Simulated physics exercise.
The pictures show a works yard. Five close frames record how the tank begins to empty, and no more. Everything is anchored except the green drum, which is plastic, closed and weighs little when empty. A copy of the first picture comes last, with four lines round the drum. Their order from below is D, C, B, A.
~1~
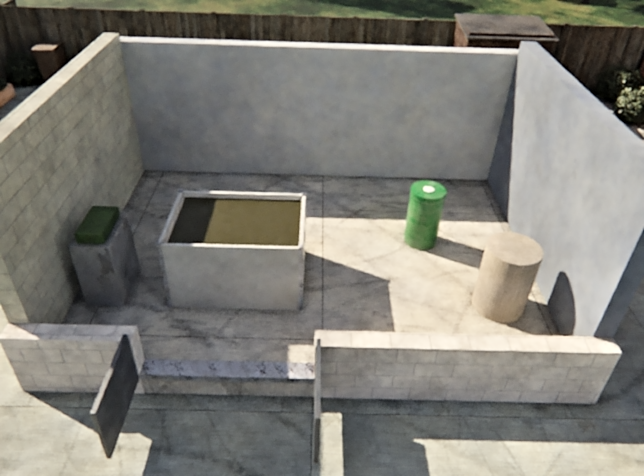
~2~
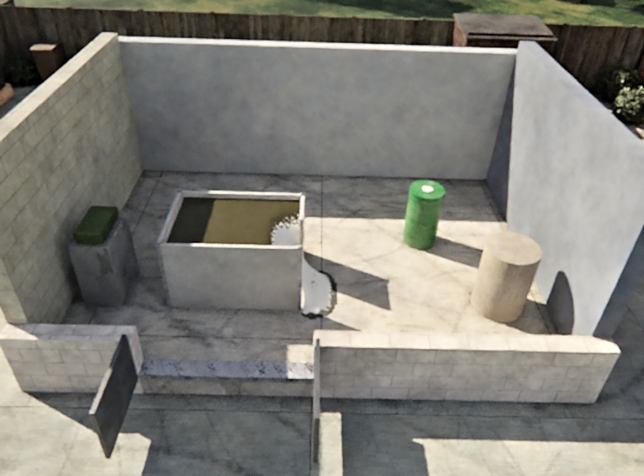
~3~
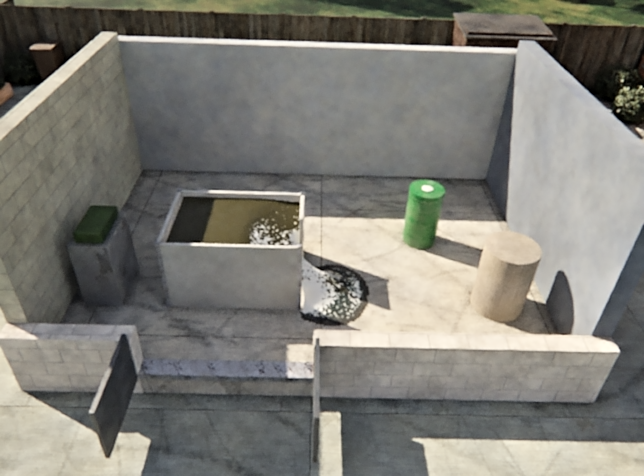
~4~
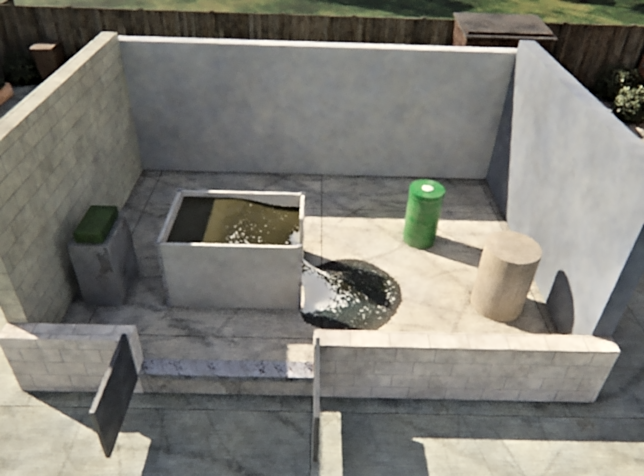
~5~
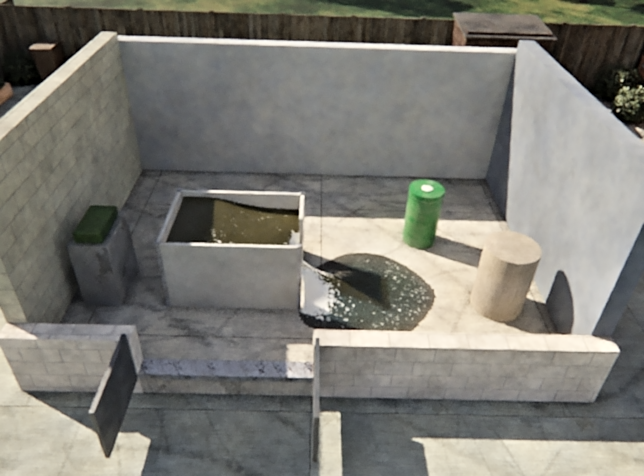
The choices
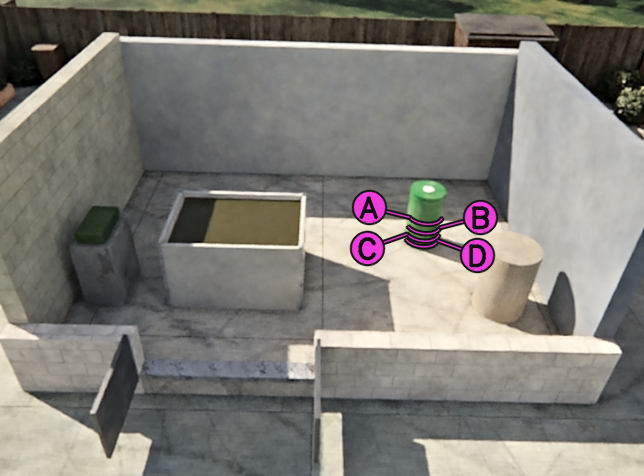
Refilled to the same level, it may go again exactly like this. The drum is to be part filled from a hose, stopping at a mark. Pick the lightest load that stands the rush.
That is line C.
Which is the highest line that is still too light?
Line D.
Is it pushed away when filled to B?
No, not at all.
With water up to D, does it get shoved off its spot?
Yes, that goes wrong.
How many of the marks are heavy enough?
Three of the four.
In magenta, A at (427, 224); B at (425, 233); C at (424, 241); D at (423, 246); from the bottom up D, C, B, A.
If A is chosen, it does not move.
If B is chosen, it does not move.
If C is chosen, it does not move.
If D is chosen, it is pushed about 5 times its own width away.
